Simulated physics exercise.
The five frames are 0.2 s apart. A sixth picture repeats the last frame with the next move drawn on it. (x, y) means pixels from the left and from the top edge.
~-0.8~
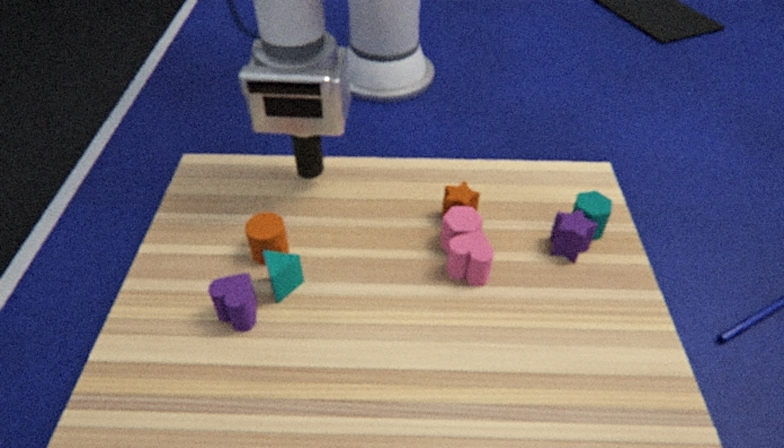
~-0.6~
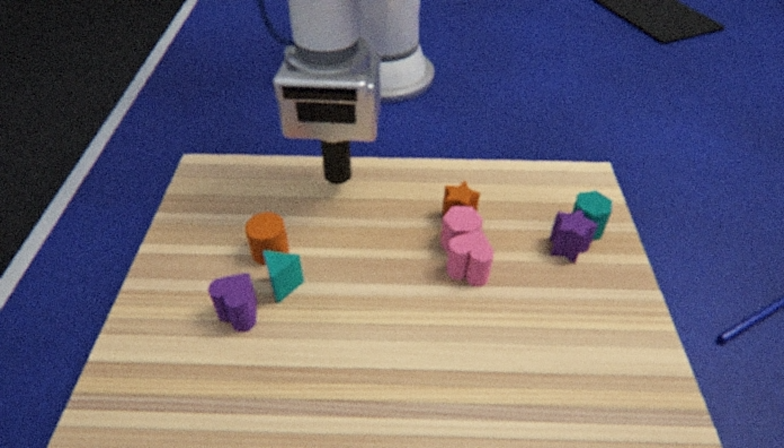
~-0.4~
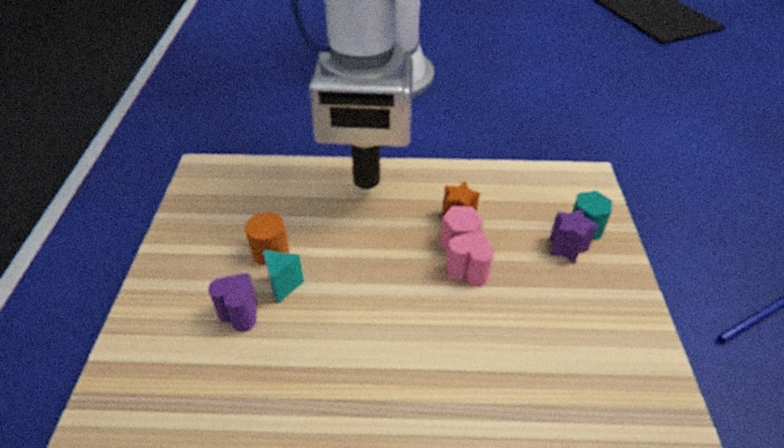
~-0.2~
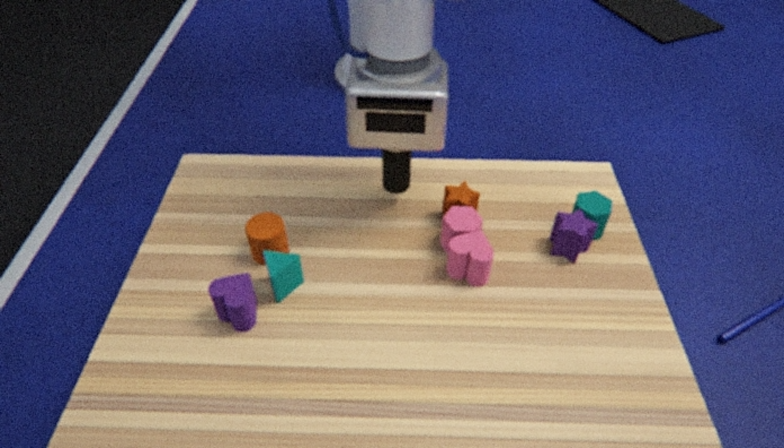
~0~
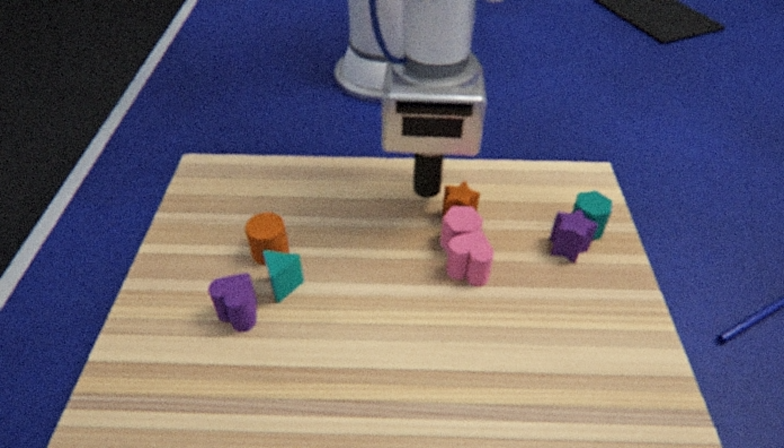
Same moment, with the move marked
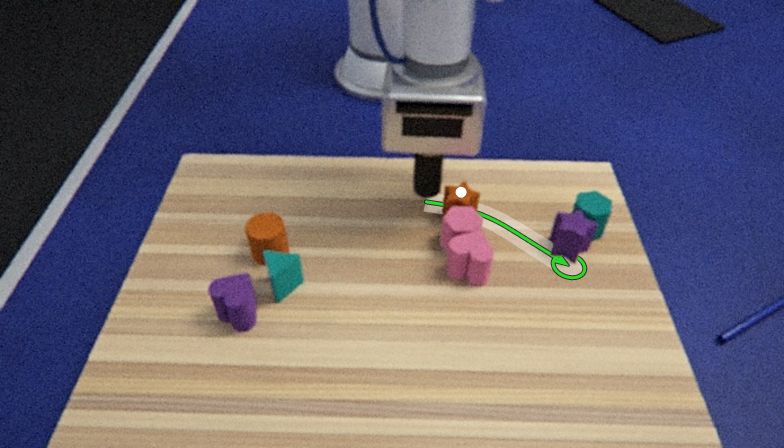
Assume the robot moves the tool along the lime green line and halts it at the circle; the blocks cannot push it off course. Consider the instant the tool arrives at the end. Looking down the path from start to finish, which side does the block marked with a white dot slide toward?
The answer is right: Facing from the path's start to its end, that's where the block marked with a white dot shifts.
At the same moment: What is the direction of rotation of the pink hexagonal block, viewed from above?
Seen from overhead, it turns clockwise.
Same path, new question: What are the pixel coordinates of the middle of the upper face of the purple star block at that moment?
If I read the scene right, the answer is (598, 226).
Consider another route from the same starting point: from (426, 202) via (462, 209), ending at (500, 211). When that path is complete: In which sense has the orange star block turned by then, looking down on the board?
Answer: Clockwise.
The drawn path runs from (426, 202) by way of (476, 213) and (522, 236) to (569, 266); the dot is on the orange star block.
What follows on the original path. One third of the way, tool (478, 200); orange star block (492, 208), turned 25° clockwise; pink hexagonal block (470, 223), turned 25° clockwise; pink heart-shaped block (473, 252).
Two thirds of the way, tool (526, 225); orange star block (513, 228), turned 115° clockwise; pink hexagonal block (473, 225), turned 40° clockwise; pink heart-shaped block (473, 253).
At the end, tool (573, 254); orange star block (517, 230), turned 135° clockwise; pink hexagonal block (473, 225), turned 40° clockwise; pink heart-shaped block (473, 253); purple star block (598, 226), turned 45° anticlockwise.
